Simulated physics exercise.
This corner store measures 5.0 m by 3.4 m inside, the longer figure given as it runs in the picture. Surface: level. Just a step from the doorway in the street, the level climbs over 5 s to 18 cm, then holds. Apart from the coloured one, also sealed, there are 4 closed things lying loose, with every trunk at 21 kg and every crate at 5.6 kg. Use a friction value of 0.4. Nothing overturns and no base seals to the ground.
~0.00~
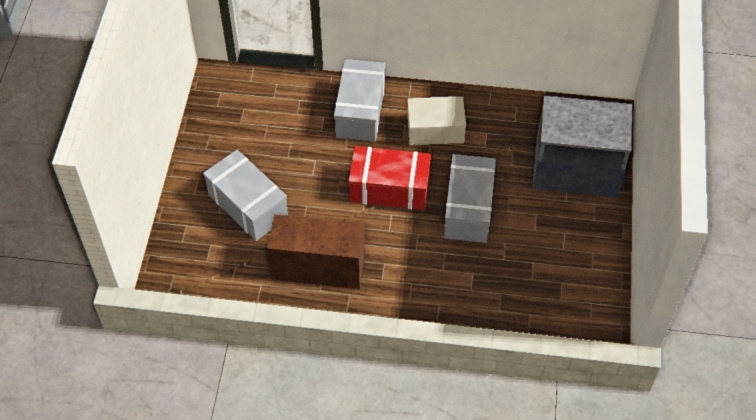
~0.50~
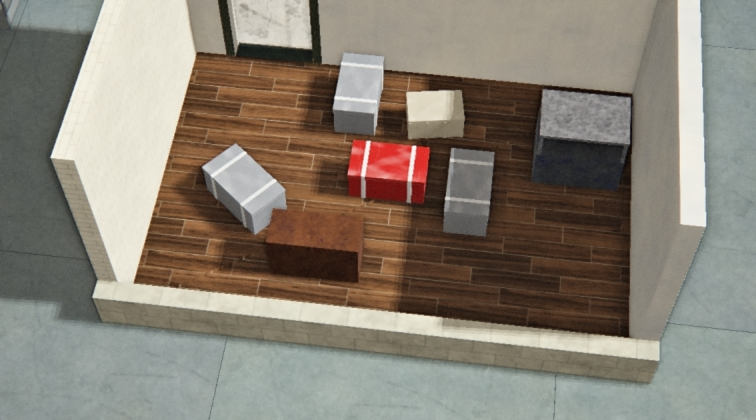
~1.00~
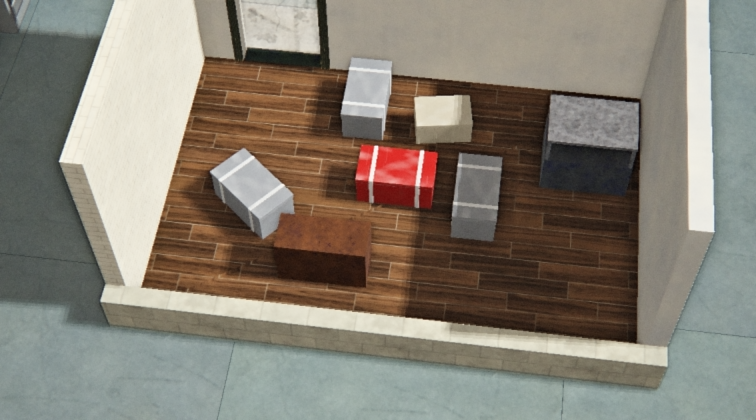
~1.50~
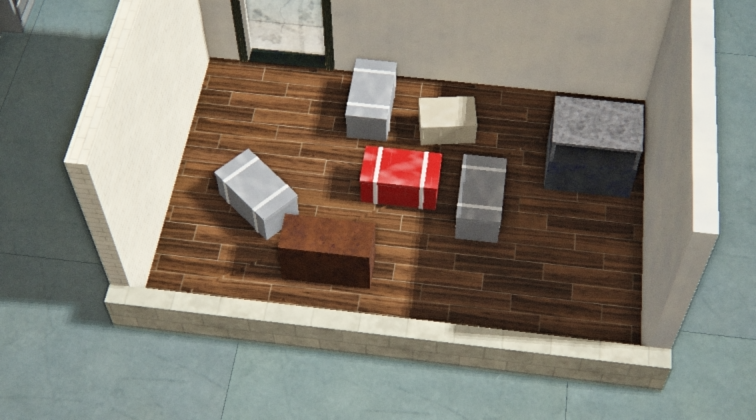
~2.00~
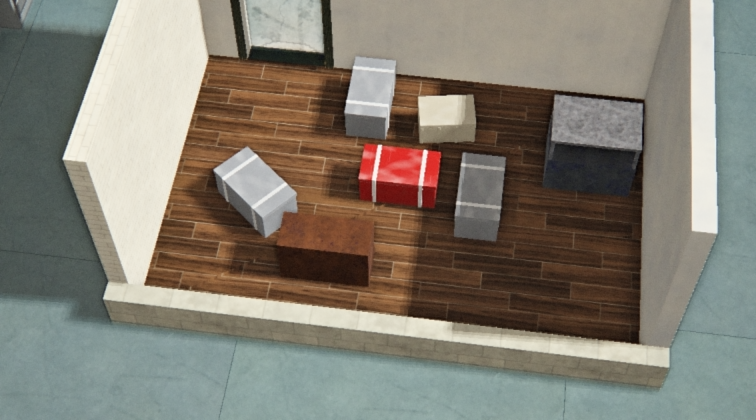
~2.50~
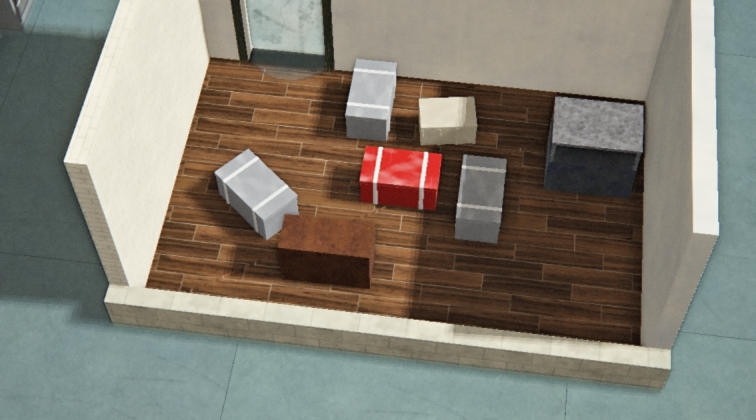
In this clip, a red trunk sits among grey and pale boxes and brown and dark grey blocks on a wooden floor; the view shifts slightly, nothing inside moves, and finally a little water appears inside the doorway.
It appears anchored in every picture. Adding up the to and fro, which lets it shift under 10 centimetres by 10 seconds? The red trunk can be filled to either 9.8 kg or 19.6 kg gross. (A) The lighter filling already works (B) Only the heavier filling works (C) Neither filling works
Only the heavier filling works.
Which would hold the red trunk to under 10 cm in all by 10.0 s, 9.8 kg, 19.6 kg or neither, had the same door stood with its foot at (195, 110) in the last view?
Moved there, neither choice works.
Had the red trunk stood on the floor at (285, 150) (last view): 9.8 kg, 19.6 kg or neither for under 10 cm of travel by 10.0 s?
Neither holds.
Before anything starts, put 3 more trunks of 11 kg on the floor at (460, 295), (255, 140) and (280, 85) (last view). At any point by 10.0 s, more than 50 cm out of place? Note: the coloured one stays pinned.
First: Inside the limit; second: Beyond the limit; third: Beyond the limit.
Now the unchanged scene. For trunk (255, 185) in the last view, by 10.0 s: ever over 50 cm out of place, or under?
Result: Threshold exceeded.
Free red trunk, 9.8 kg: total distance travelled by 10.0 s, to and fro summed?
Total path: Roughly 40 cm.
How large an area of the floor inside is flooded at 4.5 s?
My estimate is roughly 3.5 m2.
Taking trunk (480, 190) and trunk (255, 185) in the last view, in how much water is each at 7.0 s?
Depths: Near 2 cm, then near 5 cm.
After 3.5 s the red trunk would be 0 cm from its start with 9.8 kg and 0 cm from its start with 19.6 kg; 0 cm of water round it then.
After 4.5 s the red trunk would be 0 cm from its start with 9.8 kg and 0 cm from its start with 19.6 kg; 0 cm of water round it then.
After 7.0 s the red trunk would be 1 cm from its start with 9.8 kg and 0 cm from its start with 19.6 kg; 3 cm of water round it then.
After 10.0 s the red trunk would be 29 cm from its start with 9.8 kg and 0 cm from its start with 19.6 kg; 4 cm of water round it then.
